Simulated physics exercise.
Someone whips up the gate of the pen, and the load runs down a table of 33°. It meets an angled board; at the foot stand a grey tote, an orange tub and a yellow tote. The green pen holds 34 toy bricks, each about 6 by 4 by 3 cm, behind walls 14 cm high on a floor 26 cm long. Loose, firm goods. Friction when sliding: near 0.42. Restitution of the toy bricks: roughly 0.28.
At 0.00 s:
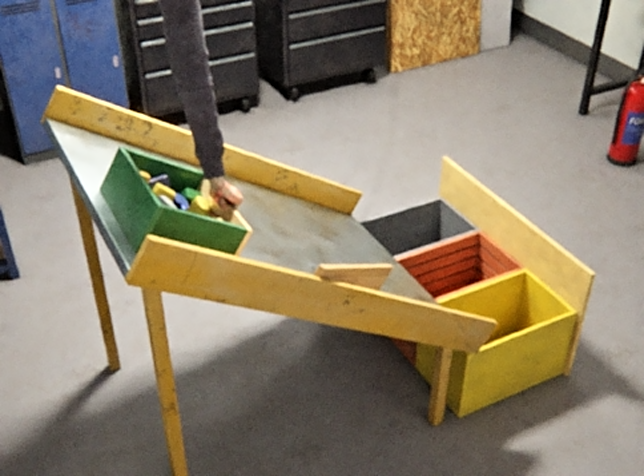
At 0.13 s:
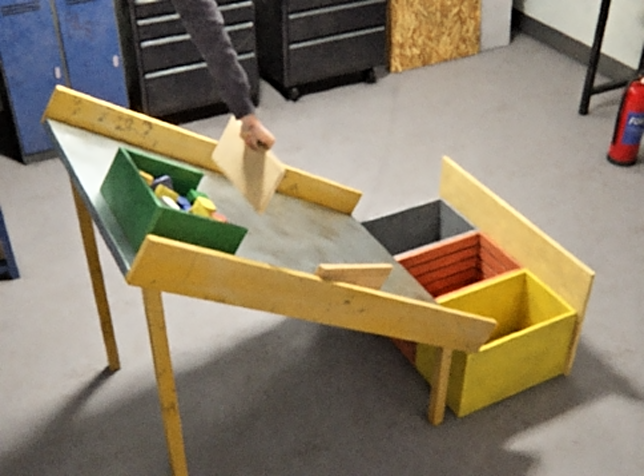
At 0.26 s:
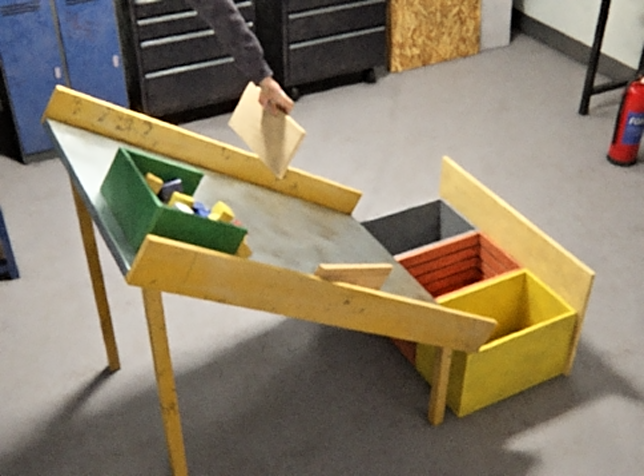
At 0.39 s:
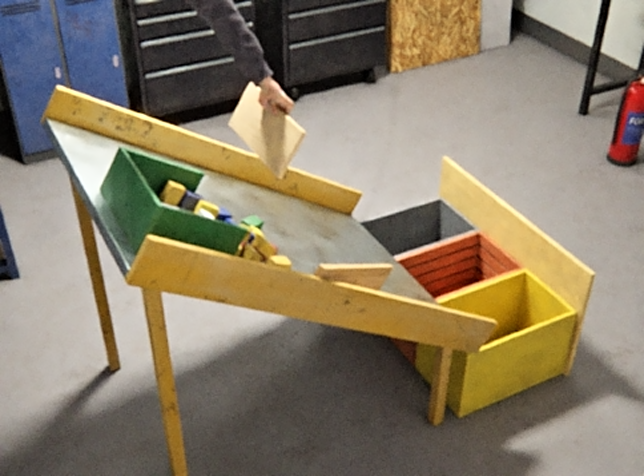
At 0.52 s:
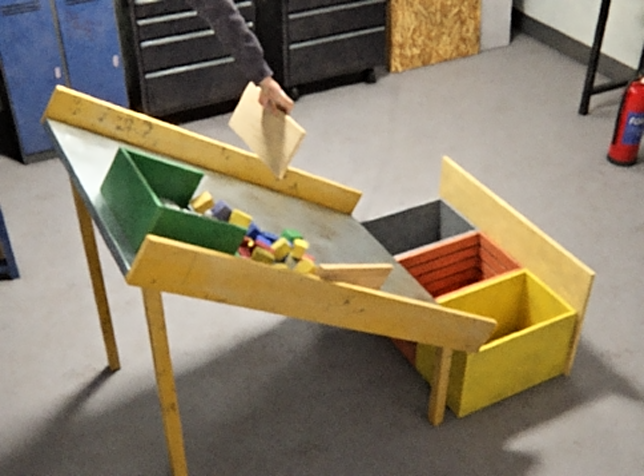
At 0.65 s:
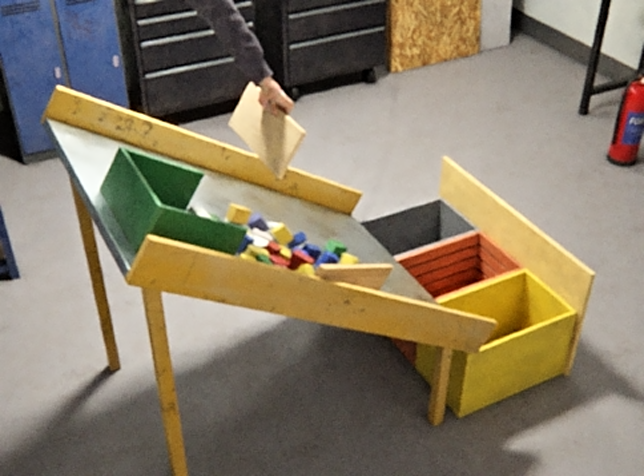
In a workshop with lockers and drawer cabinets, a hand lifts the wooden gate from a green pen of colourful toy bricks on a sloping table. The hand holds the gate above the table while the bricks slide out down the slope, bunching beside an angled board and leaving the pen empty.
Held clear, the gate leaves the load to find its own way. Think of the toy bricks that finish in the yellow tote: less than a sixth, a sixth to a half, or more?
Yellow tote: A sixth up to a half.
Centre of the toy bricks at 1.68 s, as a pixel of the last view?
Estimated centre in the last picture: (486, 319).
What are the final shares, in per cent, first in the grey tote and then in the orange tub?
The shares come out near 0 and 60 in a hundred.
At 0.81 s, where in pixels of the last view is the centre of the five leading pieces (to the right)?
The five leading pieces sit around (402, 280) in the last view.
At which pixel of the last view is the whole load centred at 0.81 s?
Roughly at pixel (327, 262).
After 0.81 s, 34 on the slope.
After 1.02 s, 2 in the orange tub, 2 in the yellow tote, 24 on the slope and 6 in the air.
After 1.31 s, 17 in the orange tub, 9 in the yellow tote, 3 on the slope and 5 in the air.
Outcome (at 1.68 s), 21 in the orange tub and 13 in the yellow tote. Asked share, 13 of 34, 38 per cent.
